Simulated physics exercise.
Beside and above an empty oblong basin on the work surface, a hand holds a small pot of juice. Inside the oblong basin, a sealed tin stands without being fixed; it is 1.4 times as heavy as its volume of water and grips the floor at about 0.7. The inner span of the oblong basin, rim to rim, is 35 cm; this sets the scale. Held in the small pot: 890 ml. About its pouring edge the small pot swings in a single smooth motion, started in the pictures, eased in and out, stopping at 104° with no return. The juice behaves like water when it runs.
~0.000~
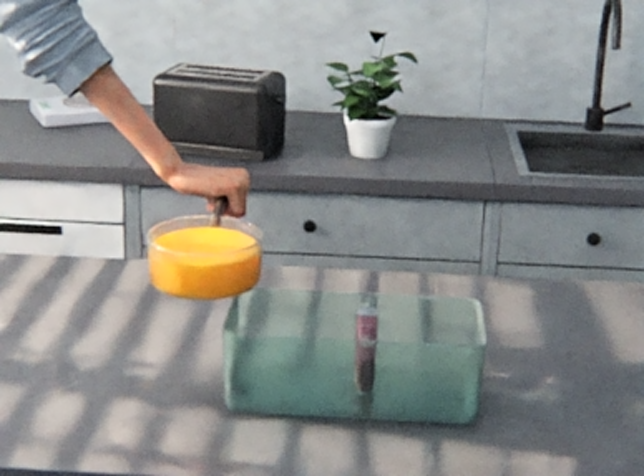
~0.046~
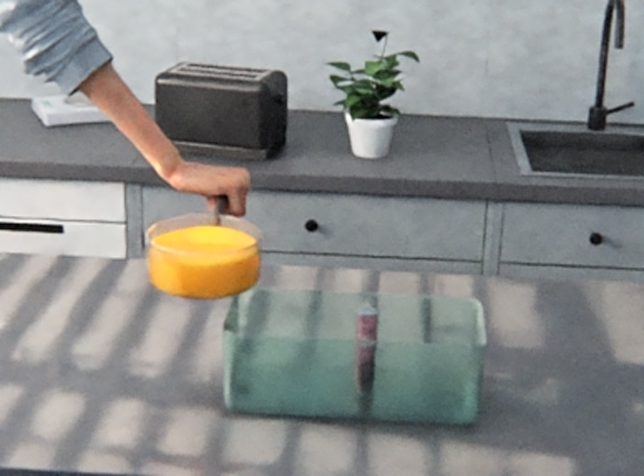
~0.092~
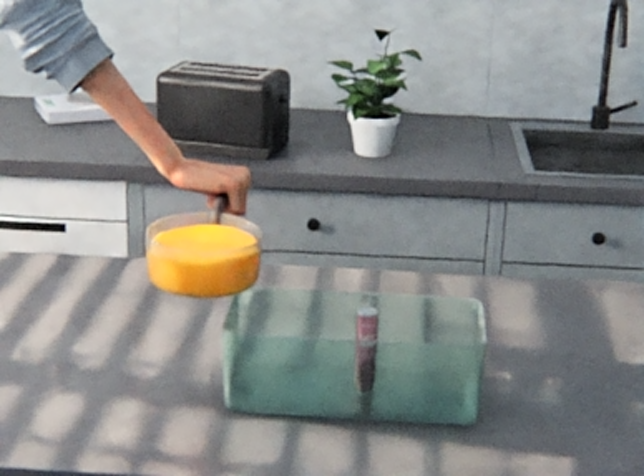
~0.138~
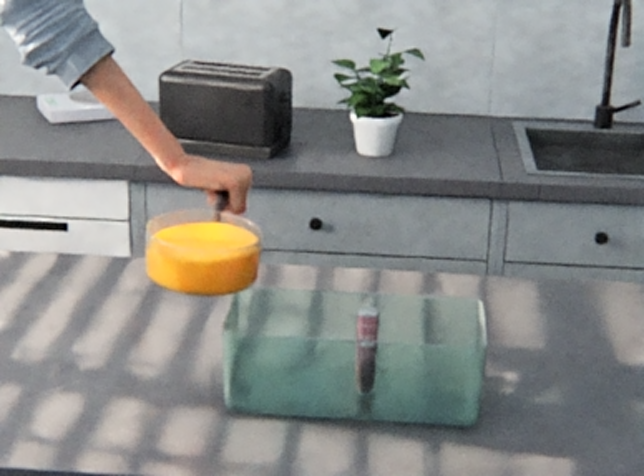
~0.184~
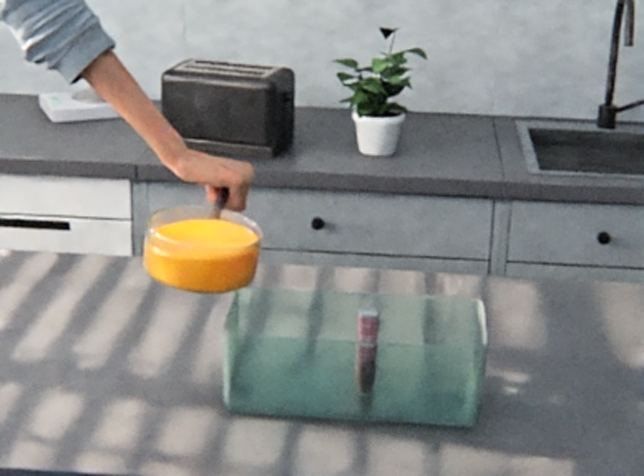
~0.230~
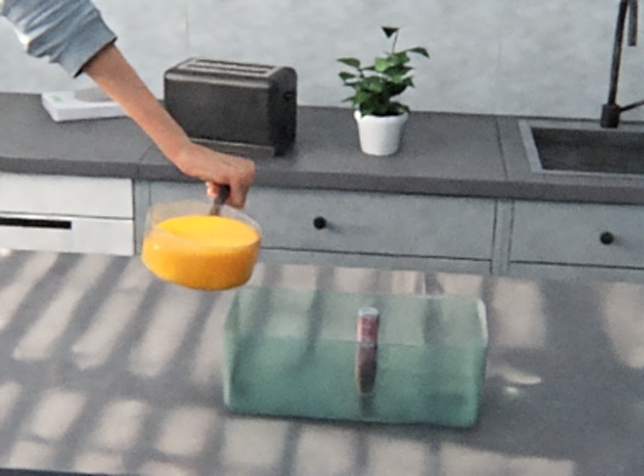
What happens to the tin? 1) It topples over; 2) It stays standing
2.
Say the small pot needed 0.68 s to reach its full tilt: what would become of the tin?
In that case the tin overturns.
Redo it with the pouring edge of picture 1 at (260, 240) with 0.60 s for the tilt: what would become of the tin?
It tumbles.
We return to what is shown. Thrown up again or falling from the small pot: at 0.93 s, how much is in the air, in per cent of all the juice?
Something like 14 per cent of the total.
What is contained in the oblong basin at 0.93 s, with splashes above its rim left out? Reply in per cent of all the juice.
The fraction sits near 78 in a hundred.
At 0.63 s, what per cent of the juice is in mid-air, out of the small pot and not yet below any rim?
Some 36 per cent, I reckon.
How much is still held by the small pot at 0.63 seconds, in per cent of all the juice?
Roughly 56 percent.
Then, 0.63 s in, the tilt is 66° and 56 per cent is still to pour; the tin stands where it began.
Then, 0.93 s in, the tilt is 99° and 8 per cent is still to pour; the tin stands where it began.
Then, 1.24 s in, the tilt is 104° and 0 per cent is still to pour; the tin stands where it began.
Then, 1.58 s in, the tilt is 104° and 0 per cent is still to pour; the tin stands where it began.
Finally, the tin stands where it began.
